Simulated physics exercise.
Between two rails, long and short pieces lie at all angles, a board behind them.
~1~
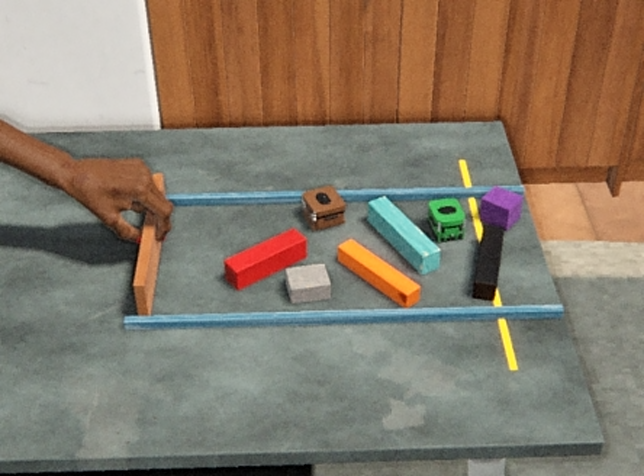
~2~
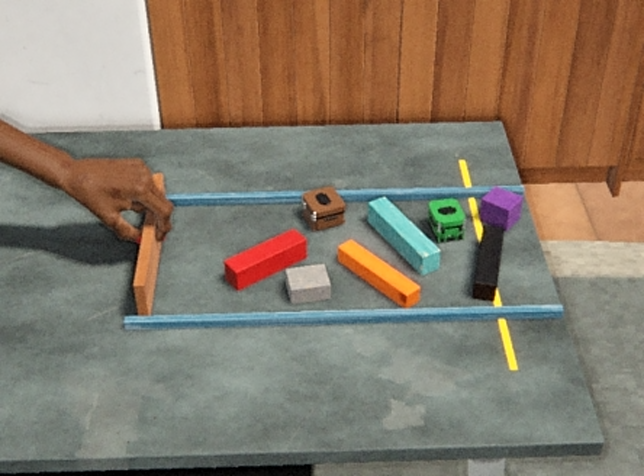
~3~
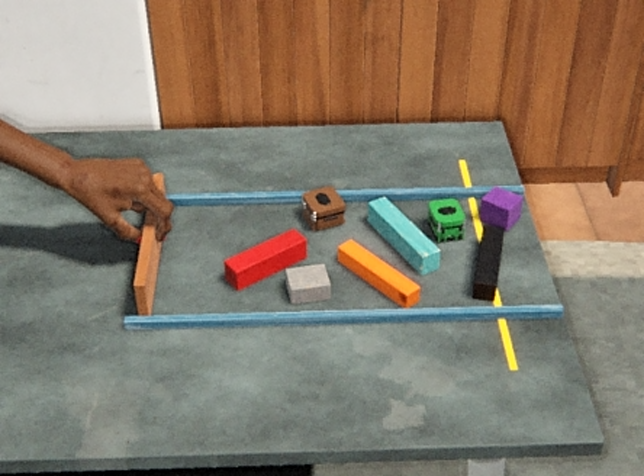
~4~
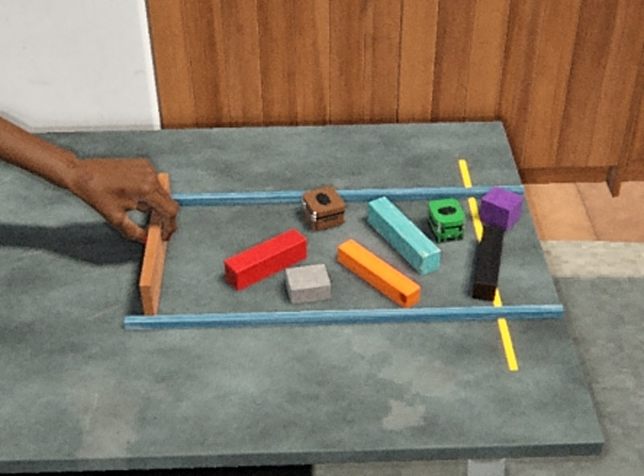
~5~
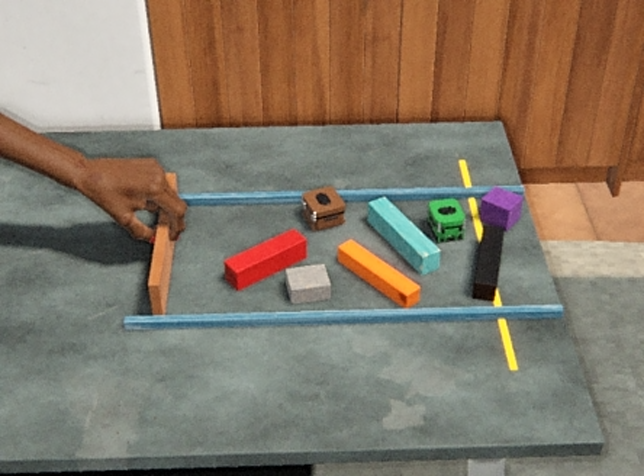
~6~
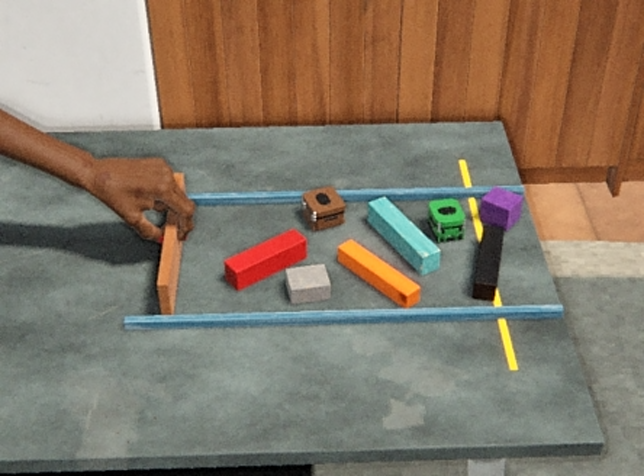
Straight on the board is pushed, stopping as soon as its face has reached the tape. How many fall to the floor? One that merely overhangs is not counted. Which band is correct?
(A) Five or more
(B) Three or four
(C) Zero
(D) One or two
Answer: B.
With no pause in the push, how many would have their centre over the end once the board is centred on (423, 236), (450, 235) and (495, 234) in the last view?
0, 1 and 4.
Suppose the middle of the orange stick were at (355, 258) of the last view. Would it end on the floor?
Lab note: It does not drop.
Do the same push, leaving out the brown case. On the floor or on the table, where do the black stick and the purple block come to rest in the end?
The black stick is gone, the purple block is gone.
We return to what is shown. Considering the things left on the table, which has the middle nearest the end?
The turquoise bar is the one you want.
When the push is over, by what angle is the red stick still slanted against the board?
I'd put it at about 0°.
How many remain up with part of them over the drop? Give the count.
I count 1 overhanging.
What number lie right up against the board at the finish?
3 in contact.
Soon after, none off yet; purple block at rest near (501, 209); black stick at rest near (489, 262); green case at rest near (446, 221).
At rest, the number that fall off is three or four; fallen, green case, black stick and purple block.
